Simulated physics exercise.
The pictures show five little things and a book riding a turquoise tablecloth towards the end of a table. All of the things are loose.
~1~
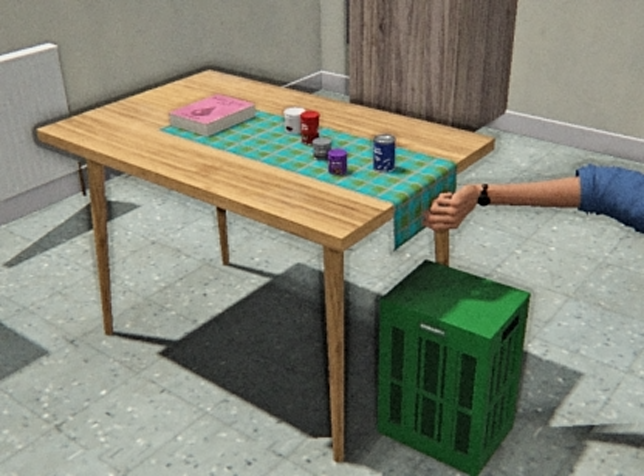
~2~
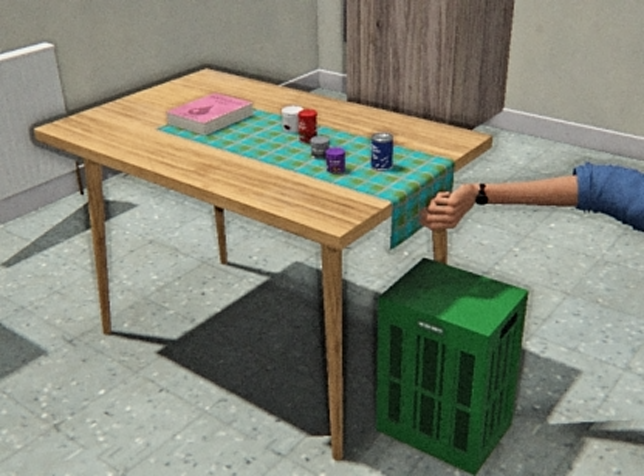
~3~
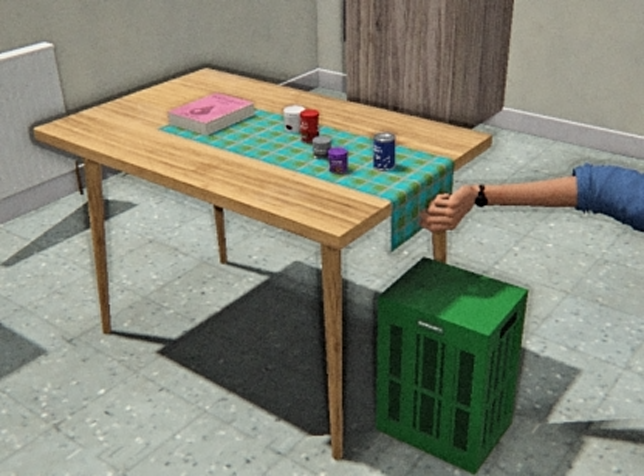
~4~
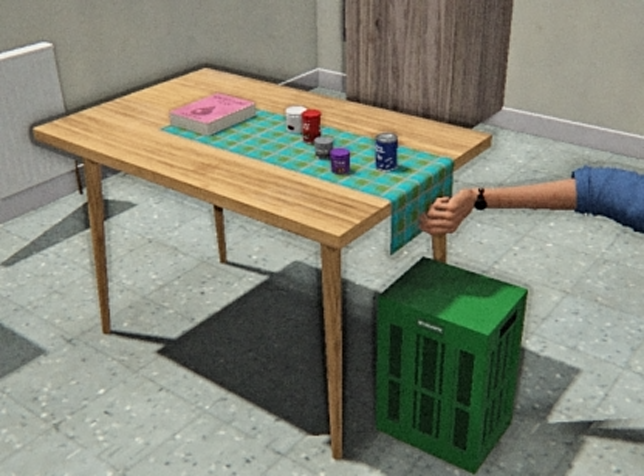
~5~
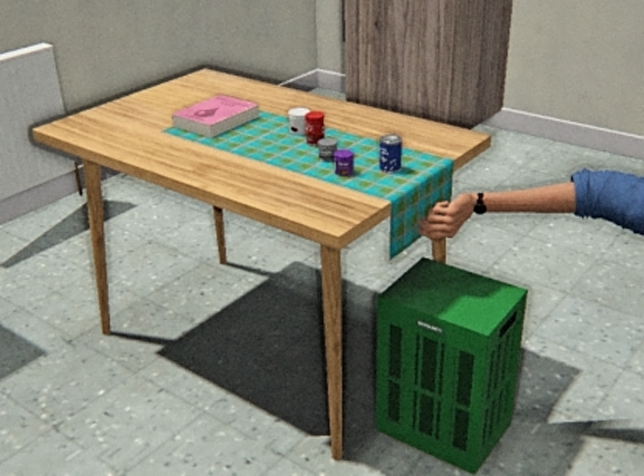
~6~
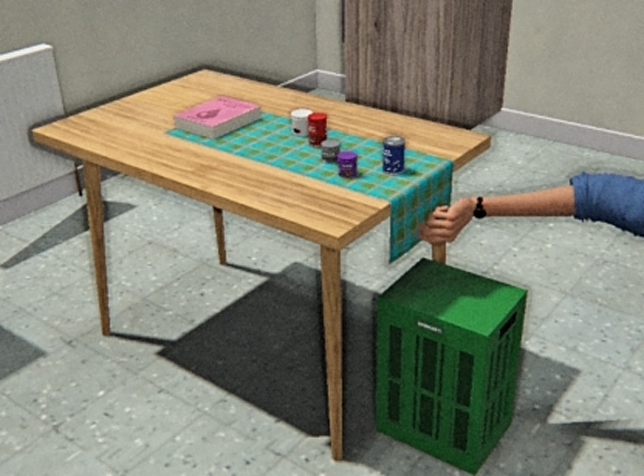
A hand and forearm in a blue sleeve reach in from the right, gripping the hanging end of a turquoise checked cloth on a wooden table, seen from slightly above in a grey-walled room. A pink book, white, red, grey and purple containers and a blue can sit along it, above a green crate on the floor. The hand draws the cloth slowly down over the edge, and the things shift slightly rightward with it.
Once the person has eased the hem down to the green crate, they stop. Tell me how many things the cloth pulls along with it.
It pulls along one.
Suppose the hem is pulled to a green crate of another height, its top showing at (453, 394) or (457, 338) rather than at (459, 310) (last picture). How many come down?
The count comes out 4 and 2.
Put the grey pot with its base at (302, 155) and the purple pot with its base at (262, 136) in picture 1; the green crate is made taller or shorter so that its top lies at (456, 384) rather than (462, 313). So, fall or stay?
Here's what happens: The grey pot leaves its perch, the purple pot remains aboard.
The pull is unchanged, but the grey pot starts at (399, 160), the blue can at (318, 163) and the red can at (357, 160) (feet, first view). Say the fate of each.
Grey pot dropped, blue can kept, red can kept.
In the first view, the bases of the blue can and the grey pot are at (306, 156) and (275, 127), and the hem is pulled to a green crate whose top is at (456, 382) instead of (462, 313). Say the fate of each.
Blue can: Lost; grey pot: Safe.
A little later, hem on the crate; all still up.
Next, hem on the crate; blue can gone.
When it is over, hem on the crate; blue can gone. The table loses one.
